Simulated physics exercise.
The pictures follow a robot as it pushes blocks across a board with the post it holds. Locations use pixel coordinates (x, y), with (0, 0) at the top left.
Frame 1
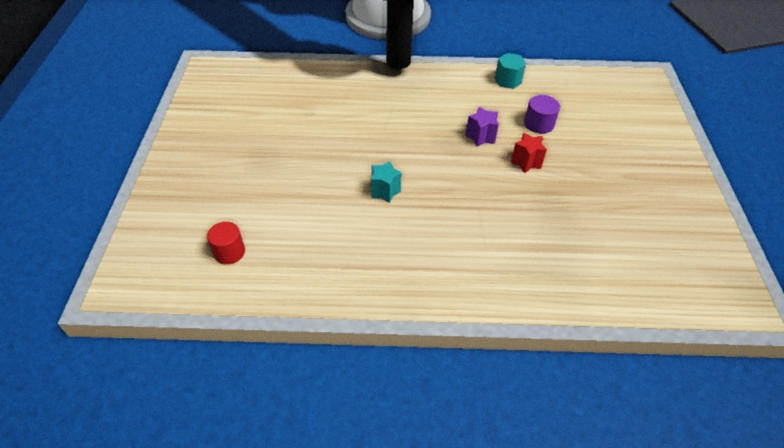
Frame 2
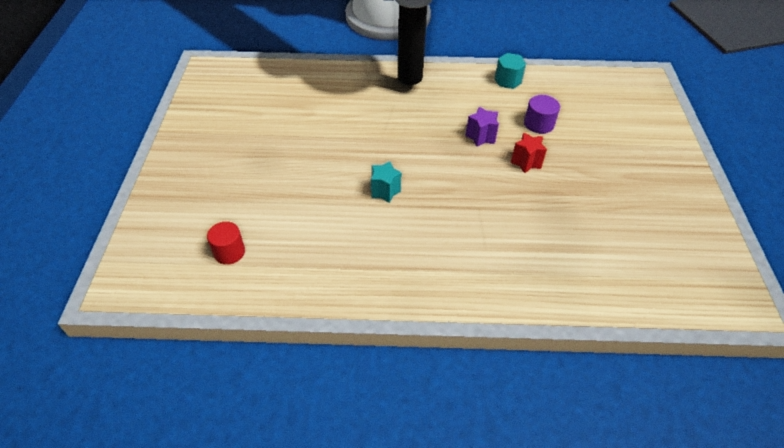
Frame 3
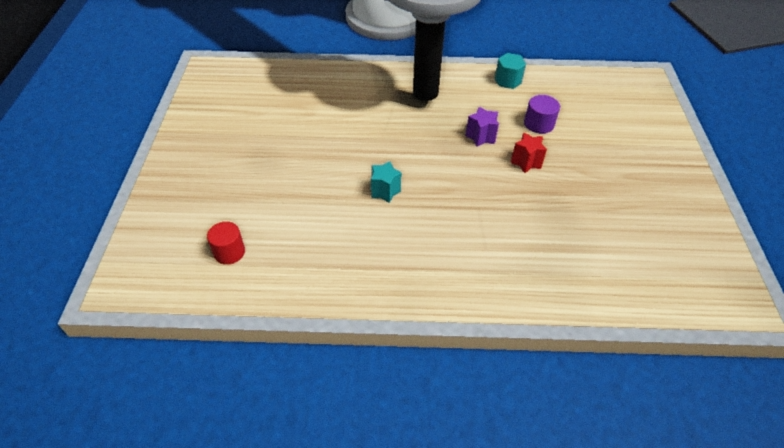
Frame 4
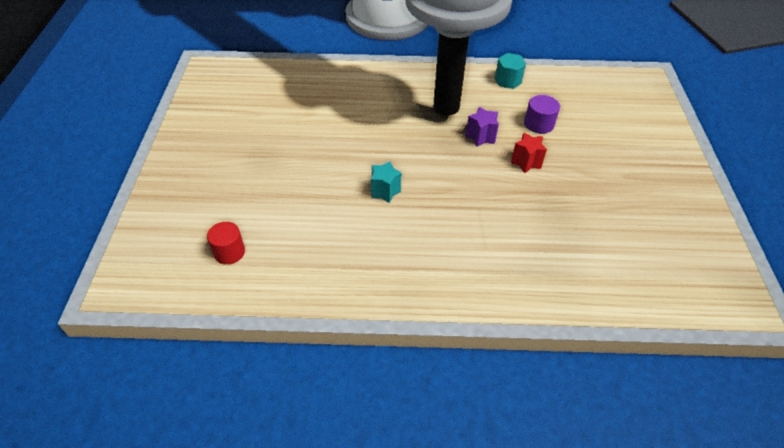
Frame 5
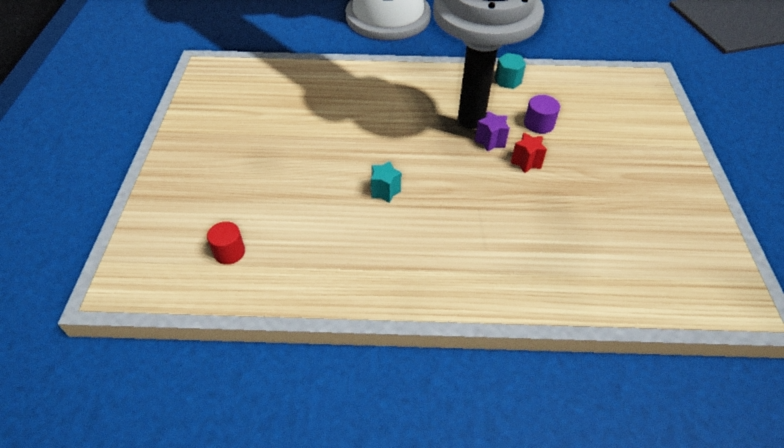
A black post on a robotic arm moves right and forward across a wooden board, nudging a purple star slightly right.
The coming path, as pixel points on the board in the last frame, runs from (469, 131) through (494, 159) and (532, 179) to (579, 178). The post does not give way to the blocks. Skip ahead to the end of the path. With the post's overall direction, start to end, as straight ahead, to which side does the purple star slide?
Out to the left.
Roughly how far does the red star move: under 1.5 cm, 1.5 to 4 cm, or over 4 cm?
That block covers upwards of 4 cm.
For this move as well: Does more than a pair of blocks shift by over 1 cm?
Going by the path, no.
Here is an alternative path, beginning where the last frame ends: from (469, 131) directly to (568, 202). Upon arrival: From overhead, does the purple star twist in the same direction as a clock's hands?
No, that is not what happens.
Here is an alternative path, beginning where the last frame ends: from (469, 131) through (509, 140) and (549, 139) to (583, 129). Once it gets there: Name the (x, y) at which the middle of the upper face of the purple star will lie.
Around (556, 138).
What follows on the original path. One third of the way, post at (496, 148); purple star at (525, 138), turned 40° anticlockwise; red star at (551, 148).
Two thirds of the way, post at (535, 169); purple star at (557, 148), turned 75° anticlockwise; red star at (584, 146), turned 35° anticlockwise.
At the end, post at (583, 167); purple star at (594, 141), turned 100° anticlockwise; red star at (613, 132), turned 60° anticlockwise; purple disc not moved.
